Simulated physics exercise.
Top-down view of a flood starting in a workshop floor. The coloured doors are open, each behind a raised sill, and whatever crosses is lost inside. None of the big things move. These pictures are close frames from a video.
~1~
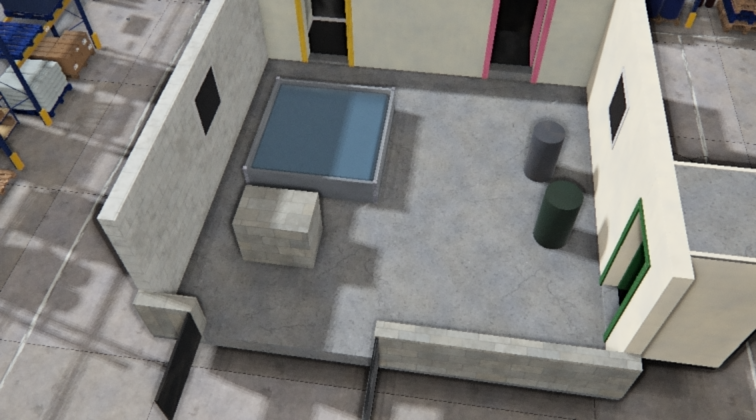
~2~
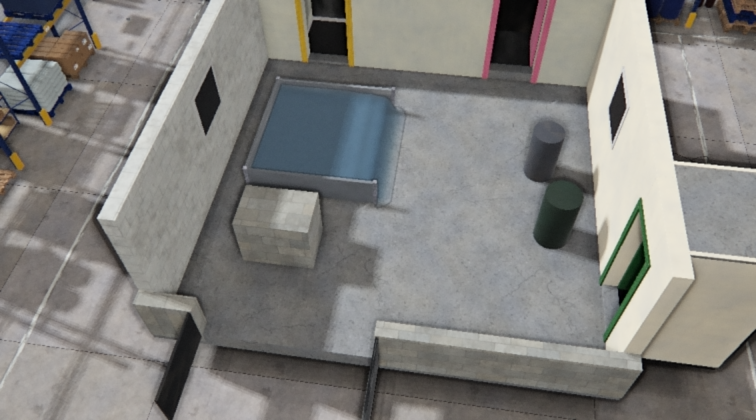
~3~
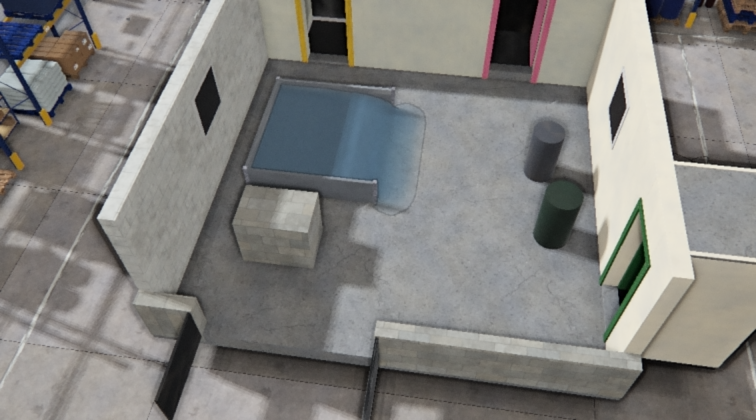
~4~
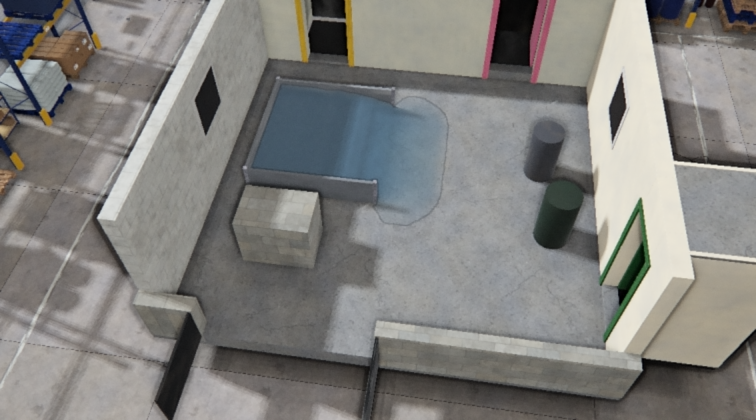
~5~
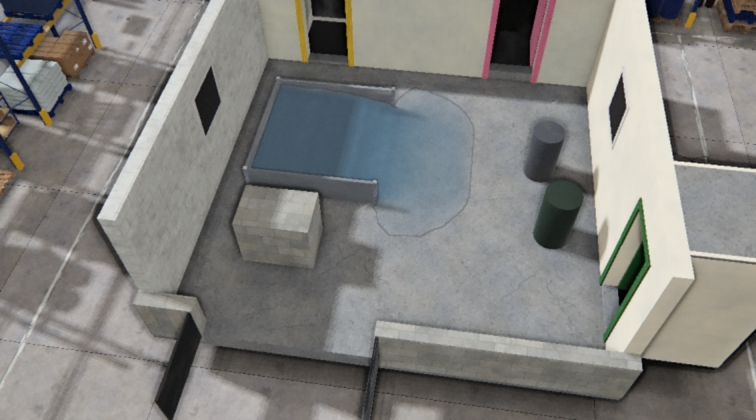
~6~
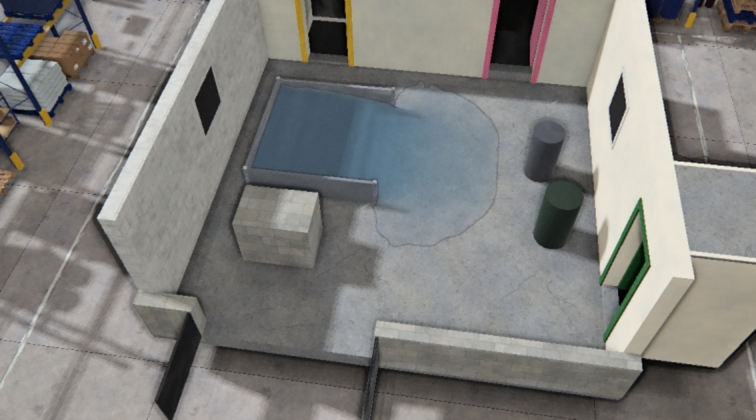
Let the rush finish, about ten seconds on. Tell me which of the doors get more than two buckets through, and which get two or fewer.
As I see it, the green door breaks the limit; the pink door respects the limit; the yellow door respects the limit.
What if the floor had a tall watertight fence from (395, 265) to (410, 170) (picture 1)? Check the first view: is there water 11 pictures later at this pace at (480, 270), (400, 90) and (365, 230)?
Spared, spared, then submerged.
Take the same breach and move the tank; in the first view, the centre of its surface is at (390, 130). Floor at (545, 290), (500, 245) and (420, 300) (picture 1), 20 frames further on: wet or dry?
Result: Inundated; inundated; spared.
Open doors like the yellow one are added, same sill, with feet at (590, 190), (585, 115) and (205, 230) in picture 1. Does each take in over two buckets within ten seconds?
Result per door, in the listed order - above the line, above the line, below the line.
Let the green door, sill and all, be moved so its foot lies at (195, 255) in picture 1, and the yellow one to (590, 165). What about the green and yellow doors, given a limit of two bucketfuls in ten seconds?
The green door falls short, and the yellow door overflows.
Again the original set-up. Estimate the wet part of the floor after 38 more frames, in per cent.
About 70 per cent.
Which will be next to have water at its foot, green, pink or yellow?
Answer: The pink door.
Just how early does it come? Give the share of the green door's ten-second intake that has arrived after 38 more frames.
By then roughly 50 percent of the ten-second total is in.
A moment on, water covers 35 % of the floor; the green door not reached, the pink door not reached, the yellow door not reached.
Next, water covers 50 % of the floor; the green door not reached, the pink door wet at the sill, nothing in, the yellow door not reached.
Then, water covers 55 % of the floor; the green door under two buckets in, the pink door wet at the sill, nothing in, the yellow door not reached.
Later, water covers 70 % of the floor; the green door over two buckets in, the pink door wet at the sill, nothing in, the yellow door not reached.
In the end, water covers 100 % of the floor; the green door far over two buckets in, the pink door wet at the sill, nothing in, the yellow door wet at the sill, nothing in.
